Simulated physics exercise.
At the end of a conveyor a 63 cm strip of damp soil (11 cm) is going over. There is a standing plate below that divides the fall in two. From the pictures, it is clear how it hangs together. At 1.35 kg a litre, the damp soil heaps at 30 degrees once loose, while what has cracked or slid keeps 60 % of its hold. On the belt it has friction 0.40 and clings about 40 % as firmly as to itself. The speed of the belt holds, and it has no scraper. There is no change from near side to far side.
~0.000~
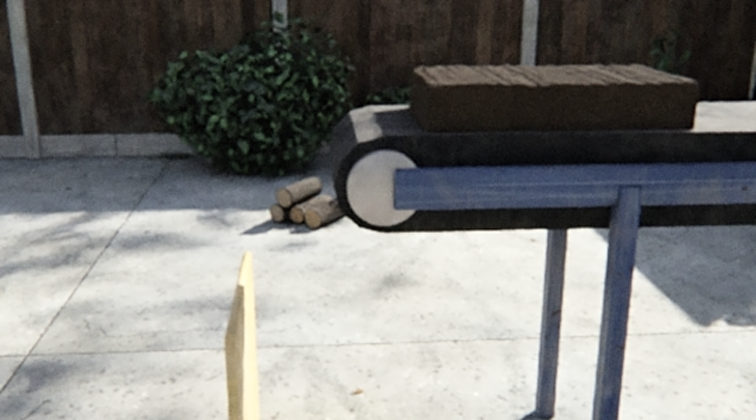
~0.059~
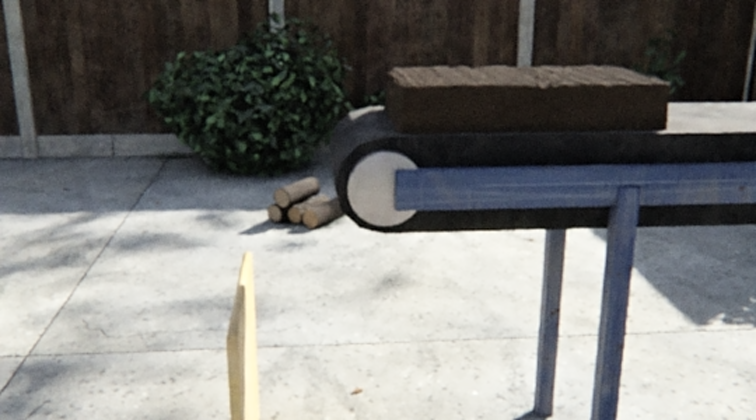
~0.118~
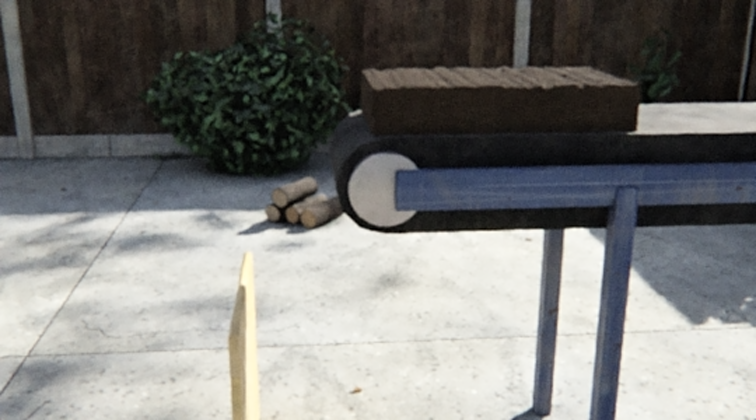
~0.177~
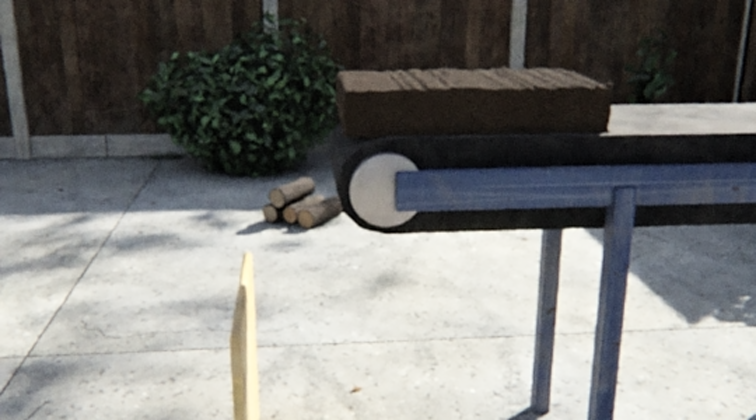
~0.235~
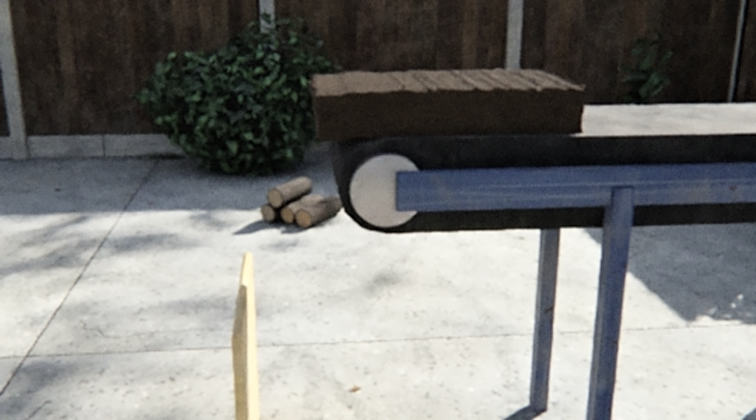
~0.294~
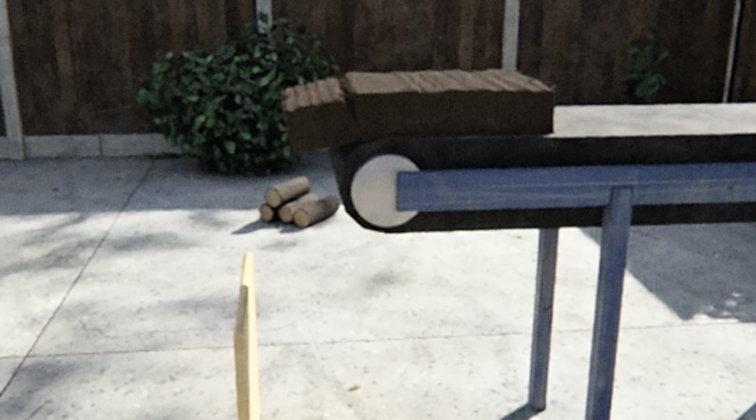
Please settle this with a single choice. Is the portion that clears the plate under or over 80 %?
The portion that clears the plate comes out over.
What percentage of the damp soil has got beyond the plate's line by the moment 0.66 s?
Value: Near 50 %.
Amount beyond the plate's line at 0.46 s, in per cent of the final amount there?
It comes to around 10 %.
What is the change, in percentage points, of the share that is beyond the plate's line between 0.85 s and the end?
It changes by about 18 percent of the whole.
By 0.46 s, 13 % is beyond the plate's line.
By 0.66 s, 50 % is beyond the plate's line.
By 0.85 s, 81 % is beyond the plate's line.
By 1.05 s, 100 % is beyond the plate's line.
By 2.23 s, at the end, 100 % is beyond the plate's line.
